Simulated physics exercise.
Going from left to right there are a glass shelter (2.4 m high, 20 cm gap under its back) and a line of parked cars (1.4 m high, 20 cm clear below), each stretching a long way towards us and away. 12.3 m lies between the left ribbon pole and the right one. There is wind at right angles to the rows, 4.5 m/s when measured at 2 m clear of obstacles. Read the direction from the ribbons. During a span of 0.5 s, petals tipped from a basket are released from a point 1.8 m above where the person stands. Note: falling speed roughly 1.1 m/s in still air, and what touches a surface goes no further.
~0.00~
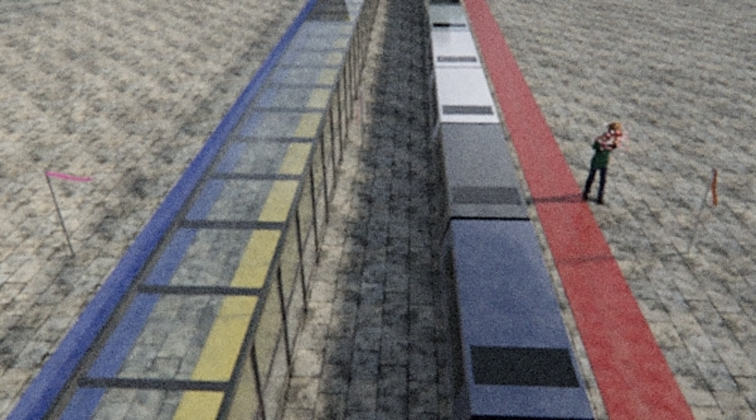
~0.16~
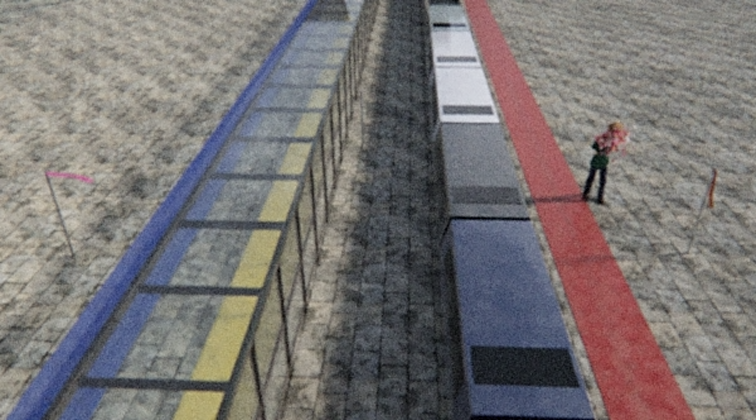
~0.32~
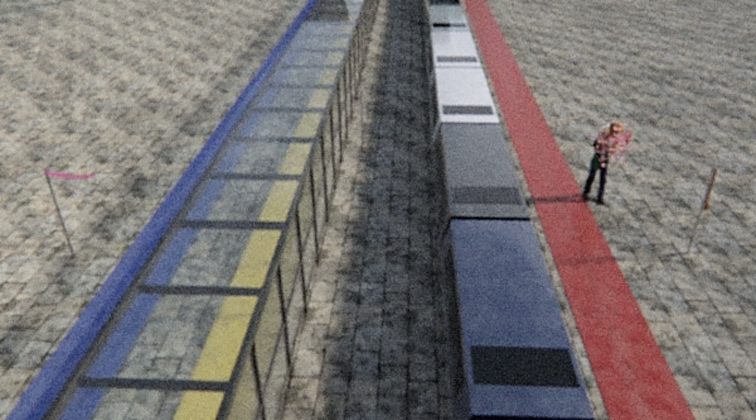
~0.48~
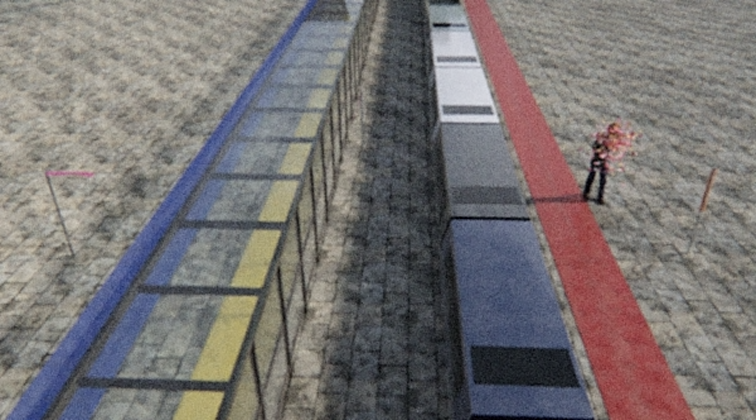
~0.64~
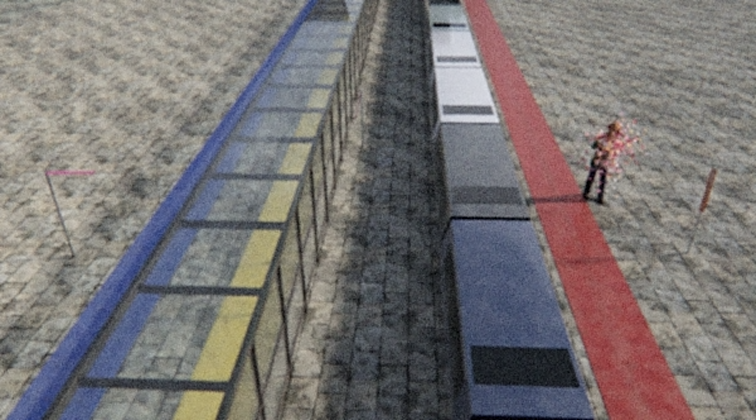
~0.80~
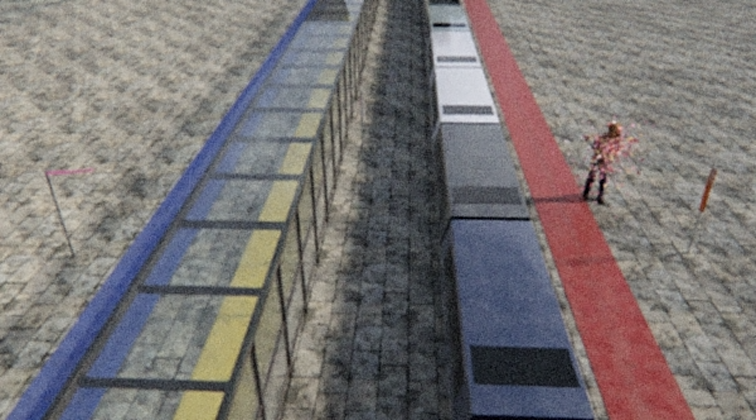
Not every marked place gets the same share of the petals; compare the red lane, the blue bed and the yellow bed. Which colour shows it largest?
I would say red.
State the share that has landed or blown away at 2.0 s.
35 %.
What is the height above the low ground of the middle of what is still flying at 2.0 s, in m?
Somewhere near 0.8 metres, I'd say.
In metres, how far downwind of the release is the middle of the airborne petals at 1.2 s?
Around 0.0 m.
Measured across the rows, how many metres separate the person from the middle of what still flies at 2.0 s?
That comes to around 0.5 m.
After 1.2 s, 2 % is no longer flying here, and 0 % lies on the blue bed, 0 % on the yellow bed and 1 % on the red lane; the middle of what still flies is 1.1 m above the low ground, near (599, 166).
After 2.0 s, 35 % is no longer flying here, and 0 % lies on the blue bed, 0 % on the yellow bed and 25 % on the red lane; the middle of what still flies is 0.8 m above the low ground, near (582, 180).
After 3.5 s, 81 % is no longer flying here, and 0 % lies on the blue bed, 0 % on the yellow bed and 56 % on the red lane; the middle of what still flies is 0.6 m above the low ground, near (557, 187).
After 8.0 s, 99 % is no longer flying here, and 0 % lies on the blue bed, 0 % on the yellow bed and 65 % on the red lane.
After 45.0 s, 100 % is no longer flying here, and 0 % lies on the blue bed, 0 % on the yellow bed and 65 % on the red lane.
